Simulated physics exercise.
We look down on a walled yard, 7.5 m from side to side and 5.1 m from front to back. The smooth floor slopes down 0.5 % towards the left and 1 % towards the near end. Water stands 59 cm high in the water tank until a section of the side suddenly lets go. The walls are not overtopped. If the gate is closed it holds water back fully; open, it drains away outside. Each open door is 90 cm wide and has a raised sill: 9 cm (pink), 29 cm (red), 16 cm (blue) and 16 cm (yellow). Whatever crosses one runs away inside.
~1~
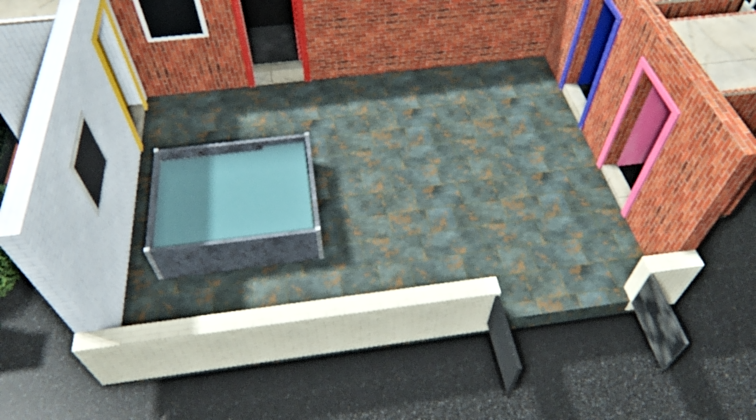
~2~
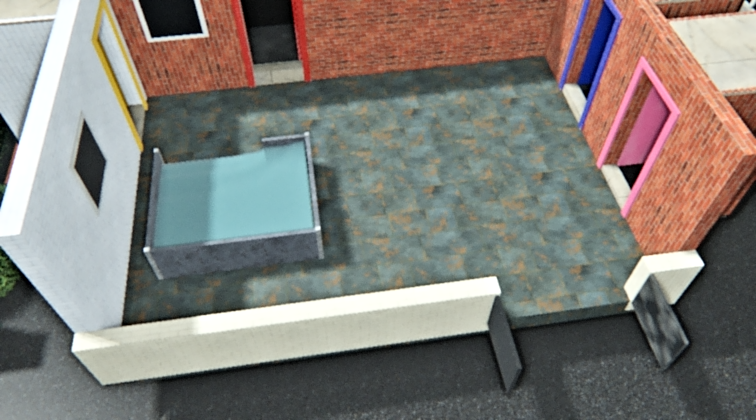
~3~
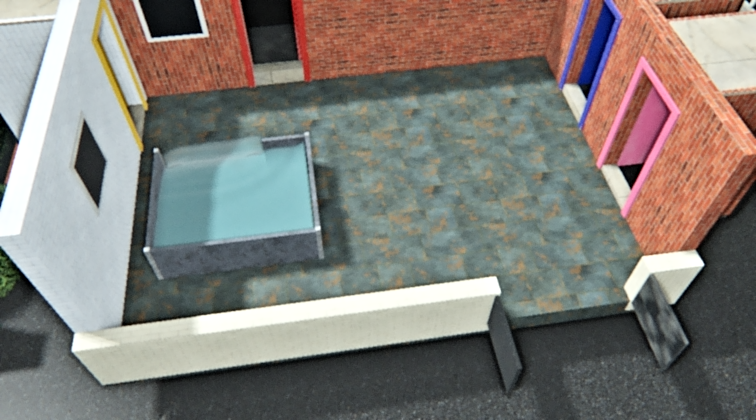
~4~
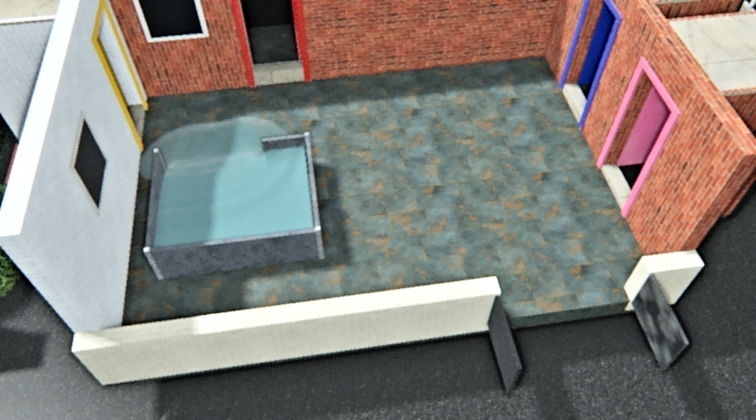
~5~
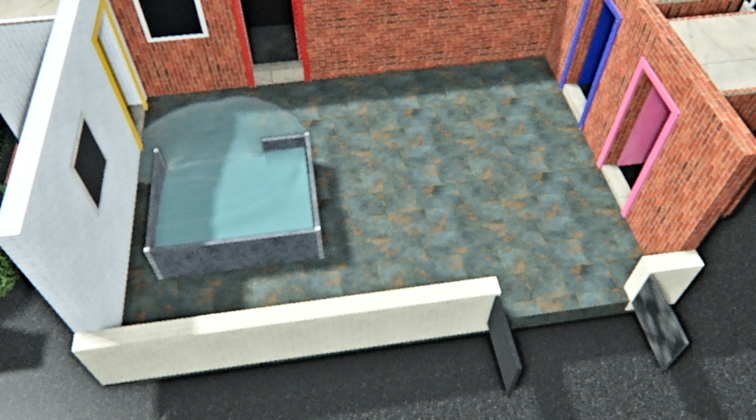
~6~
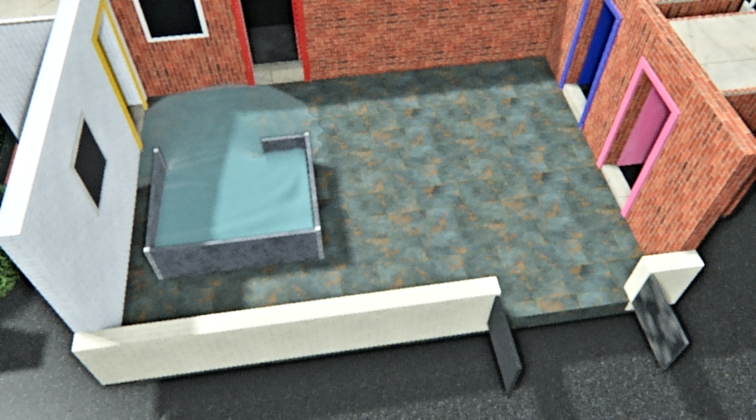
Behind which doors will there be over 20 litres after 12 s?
Door by door: At the pink door it stays under the limit; at the red door it stays under the limit; at the blue door it keeps below the limit; at the yellow door it passes the limit.
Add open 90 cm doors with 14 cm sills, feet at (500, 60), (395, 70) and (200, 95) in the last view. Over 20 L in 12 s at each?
In that order: Not over, below, above.
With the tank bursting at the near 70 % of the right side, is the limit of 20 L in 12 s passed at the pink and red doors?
Then: Pink above, red not over.
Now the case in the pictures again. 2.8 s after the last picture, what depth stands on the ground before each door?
In cm: Pink 0, red 15, blue 0, yellow 22.
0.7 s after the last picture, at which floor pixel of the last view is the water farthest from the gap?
Near (345, 78).
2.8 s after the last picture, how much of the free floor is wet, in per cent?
Some 50 per cent of it.
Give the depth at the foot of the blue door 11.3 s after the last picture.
About 3.5 cm.
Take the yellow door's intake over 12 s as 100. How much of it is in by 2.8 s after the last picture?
About 90 per cent.
Then, 0.7 s after the last picture water covers 15 % of the floor and is deepest (53 cm) near (147, 98); pink door not reached, red door 23 cm at the sill, 0 L in, blue door not reached, yellow door 22 cm at the sill, 0 L in.
Then, 1.5 s after the last picture water covers 20 % of the floor and is deepest (36 cm) near (175, 130); pink door not reached, red door 22 cm at the sill, 0 L in, blue door not reached, yellow door 35 cm at the sill, 57 L in.
Then, 2.8 s after the last picture water covers 50 % of the floor and is deepest (22 cm) near (145, 119); pink door not reached, red door 15 cm at the sill, 0 L in, blue door not reached, yellow door 22 cm at the sill, 134 L in.
Then, 6.3 s after the last picture water covers 90 % of the floor and is deepest (15 cm) near (119, 357); pink door 7 cm at the sill, 0 L in, red door 7 cm at the sill, 0 L in, blue door 10 cm at the sill, 0 L in, yellow door 10 cm at the sill, 146 L in.
Then, 11.3 s after the last picture water covers 95 % of the floor and is deepest (9 cm) near (650, 282); pink door 5 cm at the sill, 0 L in, red door 3 cm at the sill, 0 L in, blue door 3 cm at the sill, 0 L in, yellow door 6 cm at the sill, 146 L in.
